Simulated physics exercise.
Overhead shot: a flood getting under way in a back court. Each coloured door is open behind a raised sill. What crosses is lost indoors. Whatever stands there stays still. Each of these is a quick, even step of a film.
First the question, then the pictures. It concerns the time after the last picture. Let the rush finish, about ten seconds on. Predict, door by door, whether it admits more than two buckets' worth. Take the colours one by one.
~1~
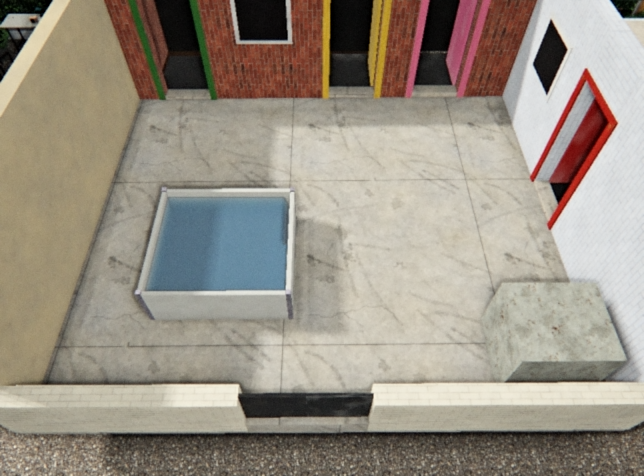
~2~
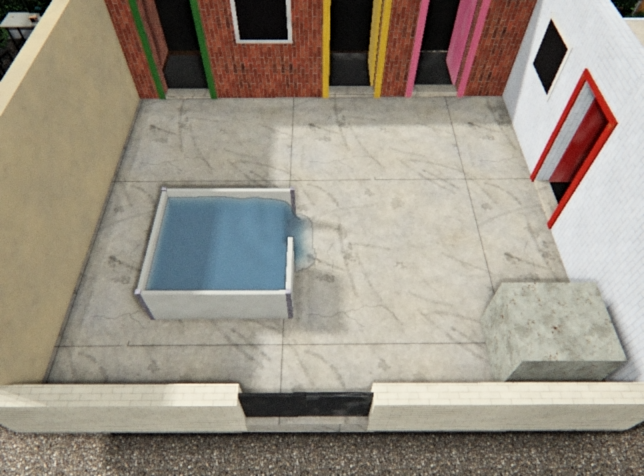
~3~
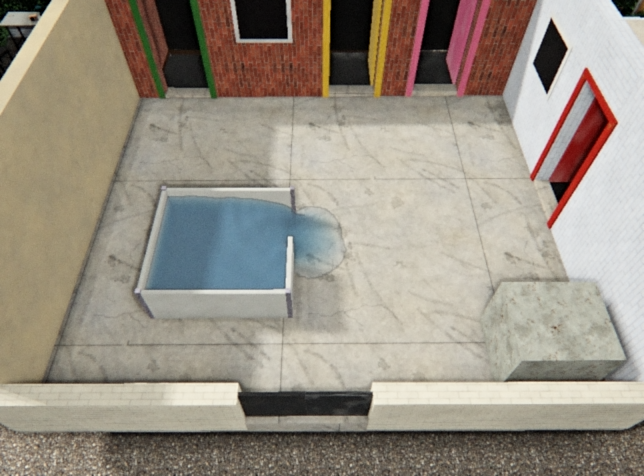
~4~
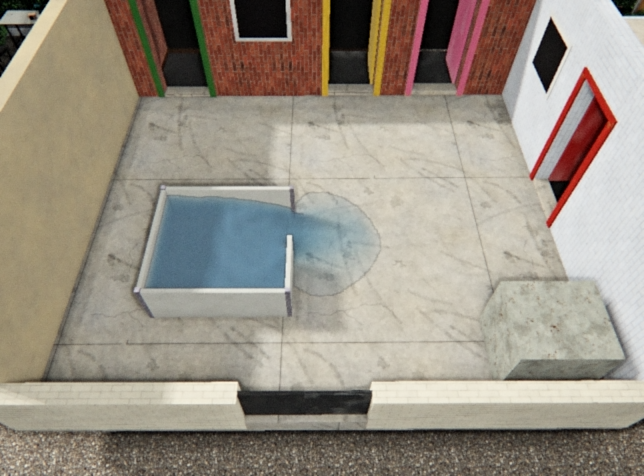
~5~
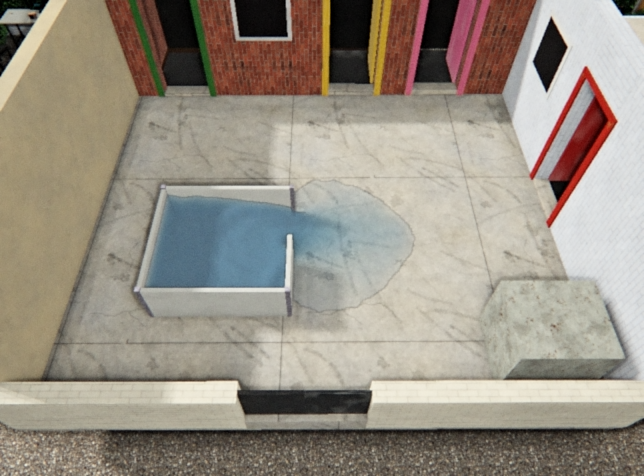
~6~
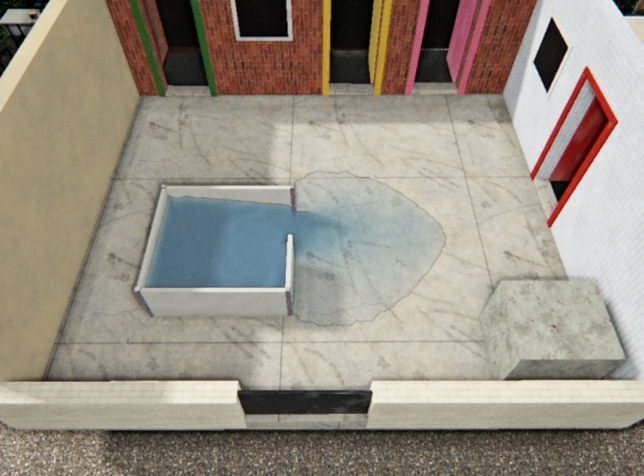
As I see it, the pink door sees no more than two buckets come in; the yellow door sees no more than two buckets come in; the green door sees no more than two buckets come in; the red door sees more than two buckets come in.
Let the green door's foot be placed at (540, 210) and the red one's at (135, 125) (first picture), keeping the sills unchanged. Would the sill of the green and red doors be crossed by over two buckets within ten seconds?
Note: Green door beats the limit, red door does not reach the limit.
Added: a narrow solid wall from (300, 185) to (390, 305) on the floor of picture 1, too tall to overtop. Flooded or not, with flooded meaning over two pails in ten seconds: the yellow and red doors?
Result - yellow door: Misses the threshold; red door: Misses the threshold.
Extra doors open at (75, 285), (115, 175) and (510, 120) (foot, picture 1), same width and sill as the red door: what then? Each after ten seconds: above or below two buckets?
Taking them as listed, the first undershoots, the second undershoots and the third overshoots.
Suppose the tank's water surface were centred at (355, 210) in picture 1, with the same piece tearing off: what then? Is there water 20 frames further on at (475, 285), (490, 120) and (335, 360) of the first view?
Points in turn: Inundated; inundated; not reached.
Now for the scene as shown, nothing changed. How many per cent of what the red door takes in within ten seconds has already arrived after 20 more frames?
Roughly 60 percent.
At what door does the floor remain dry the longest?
Answer - the one in green.
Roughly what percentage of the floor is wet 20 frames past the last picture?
Estimated share: Around 45 %.
A moment on, water covers 30 % of the floor; the pink door not reached, the yellow door not reached, the green door not reached, the red door wet at the sill, nothing in.
Next, water covers 40 % of the floor; the pink door not reached, the yellow door not reached, the green door not reached, the red door over two buckets in.
Then, water covers 45 % of the floor; the pink door wet at the sill, nothing in, the yellow door wet at the sill, nothing in, the green door not reached, the red door far over two buckets in.
Later, water covers 55 % of the floor; the pink door under two buckets in, the yellow door wet at the sill, nothing in, the green door not reached, the red door far over two buckets in.
In the end, water covers 90 % of the floor; the pink door under two buckets in, the yellow door wet at the sill, nothing in, the green door wet at the sill, nothing in, the red door far over two buckets in.
